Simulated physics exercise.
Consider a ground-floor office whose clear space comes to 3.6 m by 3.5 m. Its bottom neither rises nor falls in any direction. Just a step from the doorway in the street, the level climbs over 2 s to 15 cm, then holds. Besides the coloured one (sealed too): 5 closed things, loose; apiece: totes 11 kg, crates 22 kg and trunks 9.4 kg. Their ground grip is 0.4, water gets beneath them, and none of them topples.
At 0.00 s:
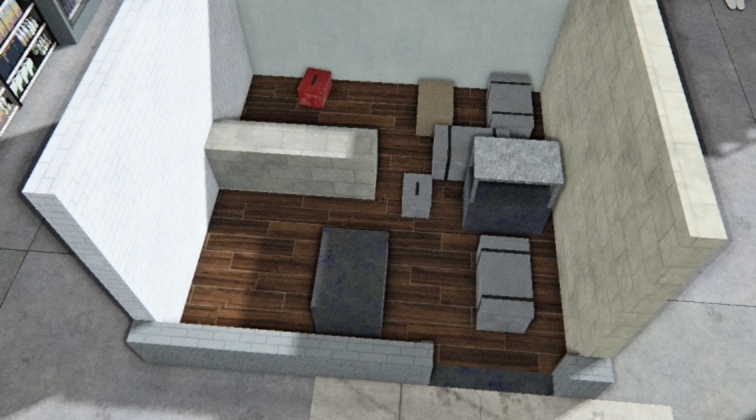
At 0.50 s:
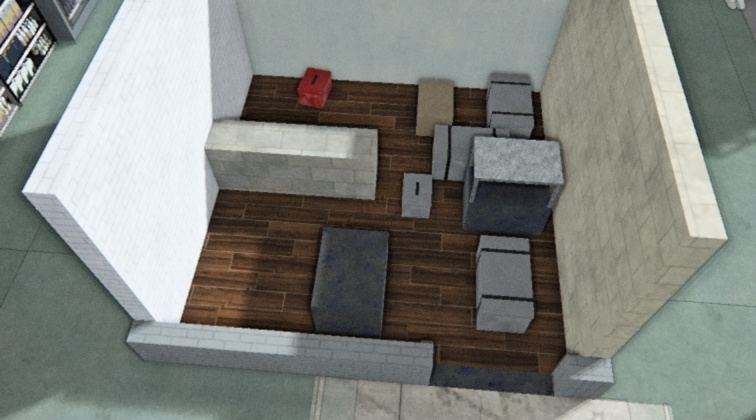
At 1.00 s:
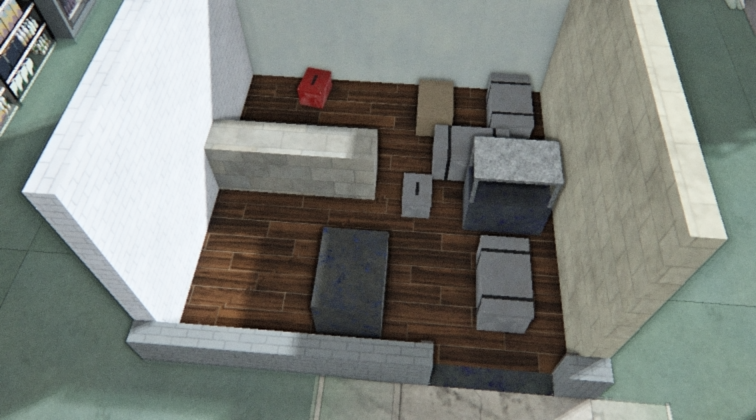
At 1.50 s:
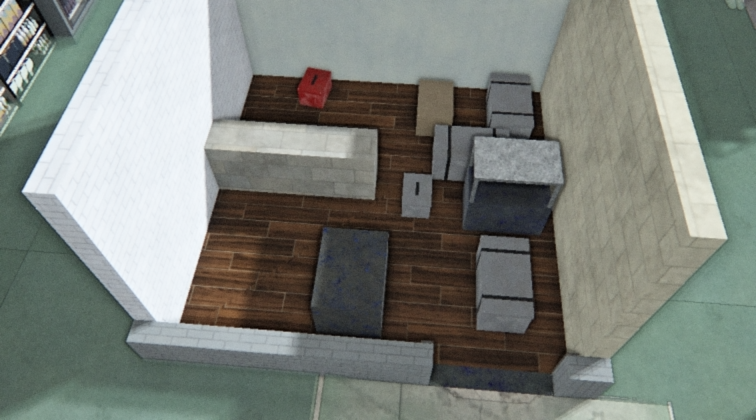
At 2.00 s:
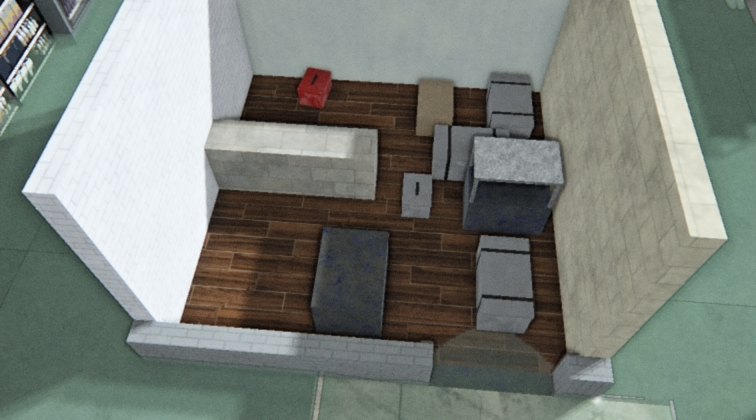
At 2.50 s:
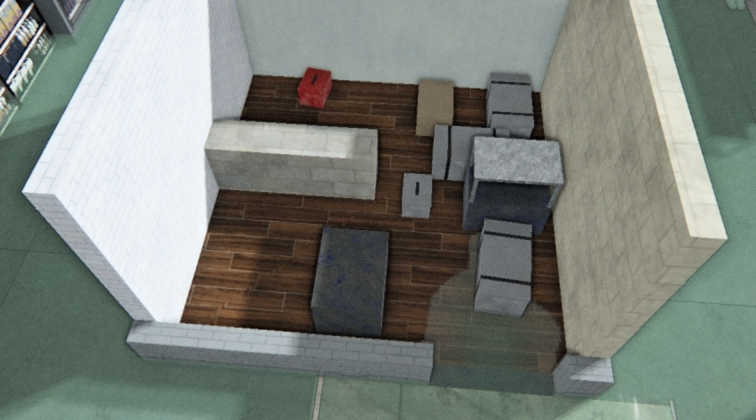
Water crept in through the doorway at the bottom right and spread over the wooden floor, and the nearest grey box shifted back slightly while the red one stayed put.
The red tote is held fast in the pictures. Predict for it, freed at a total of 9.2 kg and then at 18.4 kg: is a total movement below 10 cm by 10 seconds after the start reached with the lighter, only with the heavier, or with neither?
I'd say the half-size load is fine.
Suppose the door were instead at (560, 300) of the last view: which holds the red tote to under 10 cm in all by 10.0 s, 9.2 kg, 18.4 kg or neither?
Under that setup, the light option succeeds.
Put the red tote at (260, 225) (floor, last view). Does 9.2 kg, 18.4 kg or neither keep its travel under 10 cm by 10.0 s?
Result: Heavy passes, light fails.
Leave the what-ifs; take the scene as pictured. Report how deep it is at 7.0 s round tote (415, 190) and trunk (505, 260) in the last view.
Around 6 cm and 7 cm.
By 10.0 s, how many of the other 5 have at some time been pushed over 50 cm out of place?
Tally: 2.
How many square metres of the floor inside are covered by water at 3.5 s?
I'd put it close to 3.0 m2.
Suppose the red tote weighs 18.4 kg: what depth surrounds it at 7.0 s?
Something like 2 centimetres.
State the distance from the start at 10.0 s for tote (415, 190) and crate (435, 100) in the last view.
One is off by 120 cm, the other by 0 cm, in the order asked.
After 3.5 s the red tote would be 0 cm from its start with 9.2 kg and 0 cm from its start with 18.4 kg; 0 cm of water round it then.
After 4.5 s the red tote would be 0 cm from its start with 9.2 kg and 0 cm from its start with 18.4 kg; 0 cm of water round it then.
After 7.0 s the red tote would be 0 cm from its start with 9.2 kg and 0 cm from its start with 18.4 kg; 2 cm of water round it then.
After 10.0 s the red tote would be 0 cm from its start with 9.2 kg and 0 cm from its start with 18.4 kg; 4 cm of water round it then.
